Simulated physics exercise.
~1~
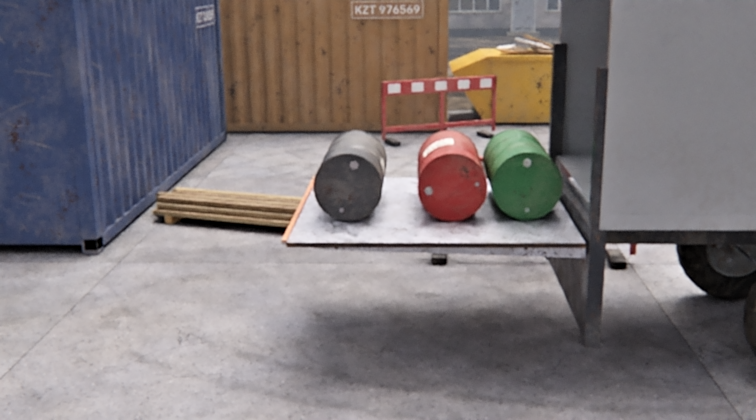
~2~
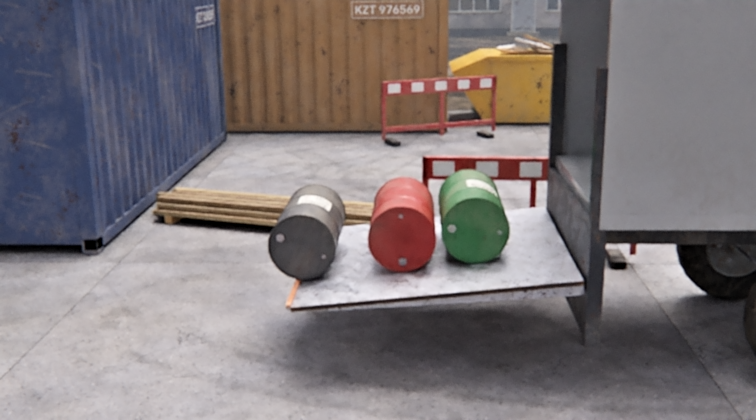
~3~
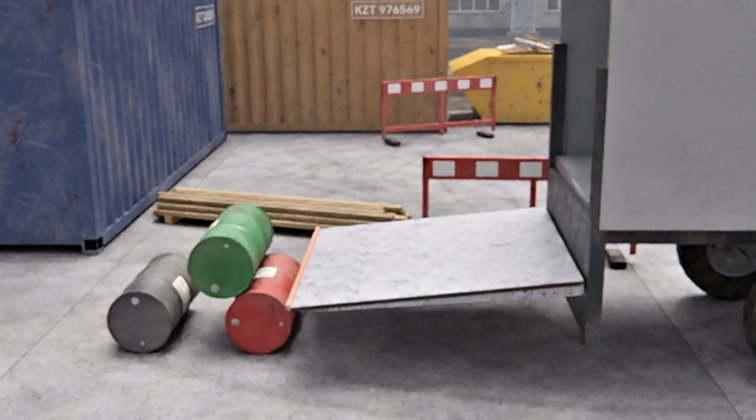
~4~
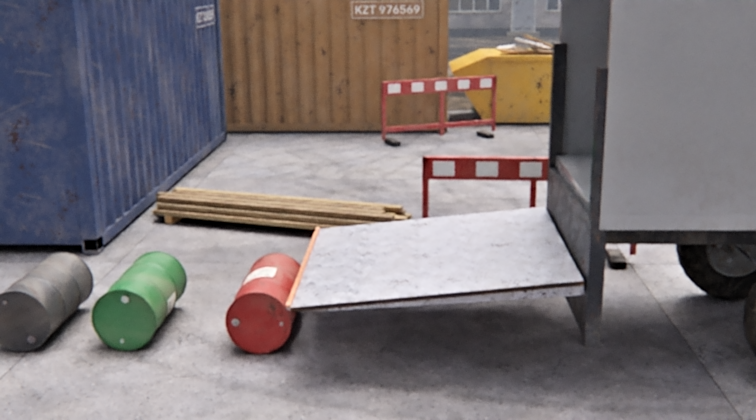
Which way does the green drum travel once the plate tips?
The green drum travels to the left, rolling along the plate and over its outer edge to the ground.
